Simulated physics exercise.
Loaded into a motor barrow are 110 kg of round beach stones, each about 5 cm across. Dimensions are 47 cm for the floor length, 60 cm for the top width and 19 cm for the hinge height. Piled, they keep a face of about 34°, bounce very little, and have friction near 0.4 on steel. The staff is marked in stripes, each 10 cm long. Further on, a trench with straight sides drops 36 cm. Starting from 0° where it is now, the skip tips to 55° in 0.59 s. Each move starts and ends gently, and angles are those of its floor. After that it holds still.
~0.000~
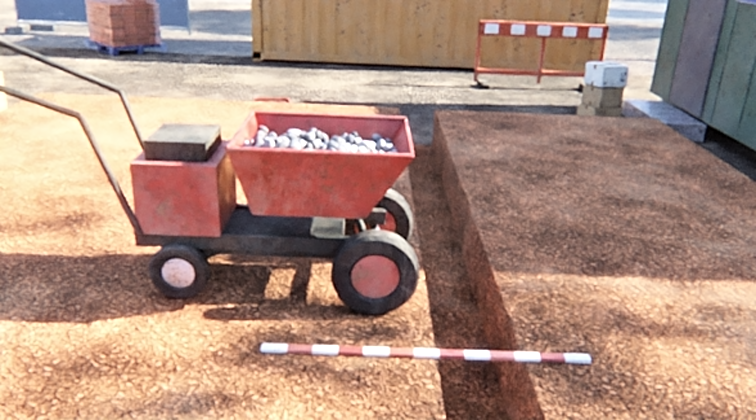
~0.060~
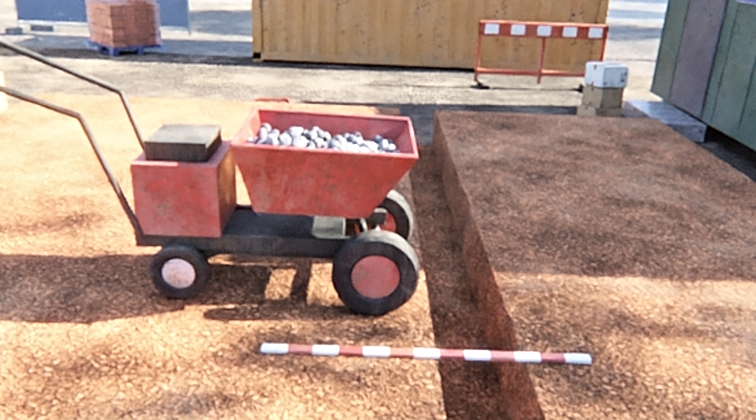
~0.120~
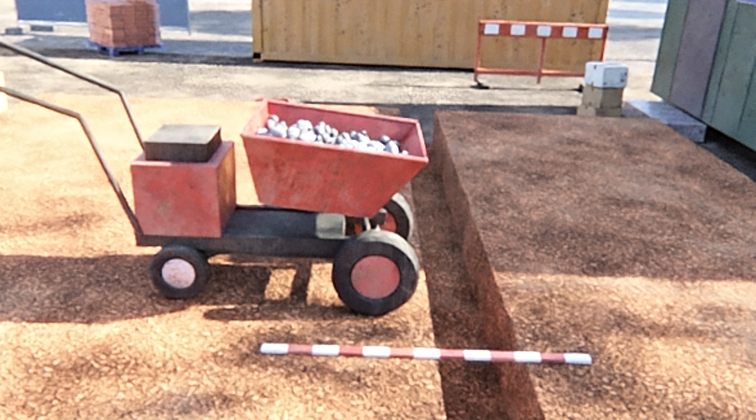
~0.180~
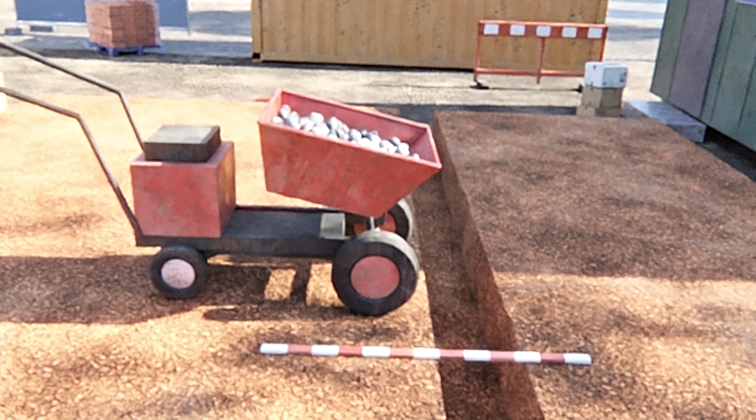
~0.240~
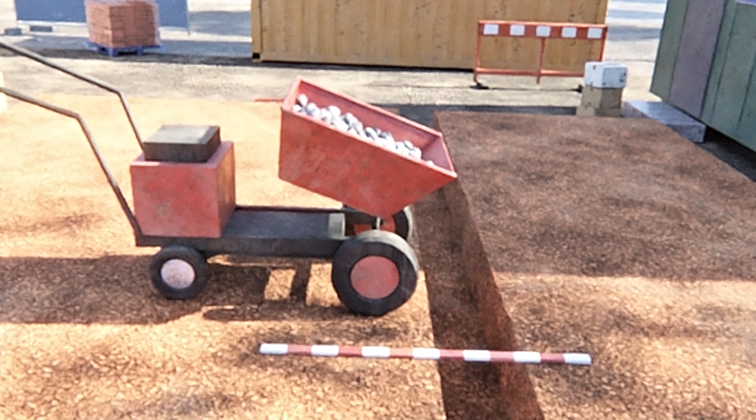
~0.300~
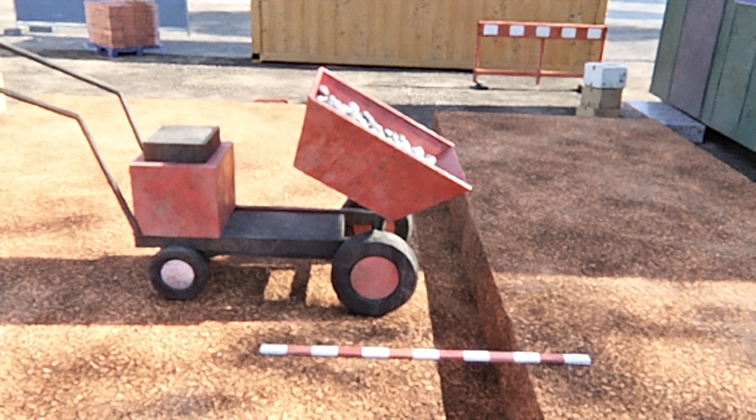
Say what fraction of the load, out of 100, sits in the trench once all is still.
About 5 out of 100.
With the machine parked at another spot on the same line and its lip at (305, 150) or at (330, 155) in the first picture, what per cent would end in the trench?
Near 45 and near 40 percent.
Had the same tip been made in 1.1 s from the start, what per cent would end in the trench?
Probably about 10 in a hundred.
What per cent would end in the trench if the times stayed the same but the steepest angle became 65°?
Roughly 15 percent.
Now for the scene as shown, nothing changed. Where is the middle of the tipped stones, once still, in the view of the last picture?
Resting centre: About (559, 286).
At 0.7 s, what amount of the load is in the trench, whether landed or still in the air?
By that point it's something like 0 in a hundred.
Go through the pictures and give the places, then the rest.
In the first frame, the skip is at 0°, its lip at (413, 157); the top of the load is at (294, 139).
In the second frame, the skip is at 2°, its lip at (417, 158); the top of the load is at (295, 137); the stones move at 0.4 m/s on average.
In the third frame, the skip is at 6°, its lip at (427, 161); the top of the load is at (287, 130); the stones move at 0.7 m/s on average.
In the fourth frame, the skip is at 12°, its lip at (440, 168); the top of the load is at (291, 118); the stones move at 1.0 m/s on average.
In the fifth frame, the skip is at 20°, its lip at (455, 177); the top of the load is at (305, 107); the stones move at 1.2 m/s on average.
In the sixth frame, the skip is at 28°, its lip at (469, 189); the top of the load is at (324, 98); the stones move at 1.2 m/s on average.
After 0.4 s the floor is at 46°; 100 % in the skip; the foremost stones are at (465, 197).
After 0.7 s the floor is at 55°; 94 % in the skip, 1 % in the trench, 5 % past the trench; the foremost stones are at (537, 229).
After 1.0 s the floor is at 55°; 59 % in the skip, 2 % in the trench, 39 % past the trench; the foremost stones are at (646, 291).
After 3.0 s the floor is at 55°; 50 % in the skip, 5 % in the trench, 45 % past the trench; the foremost stones are past the picture's edge.
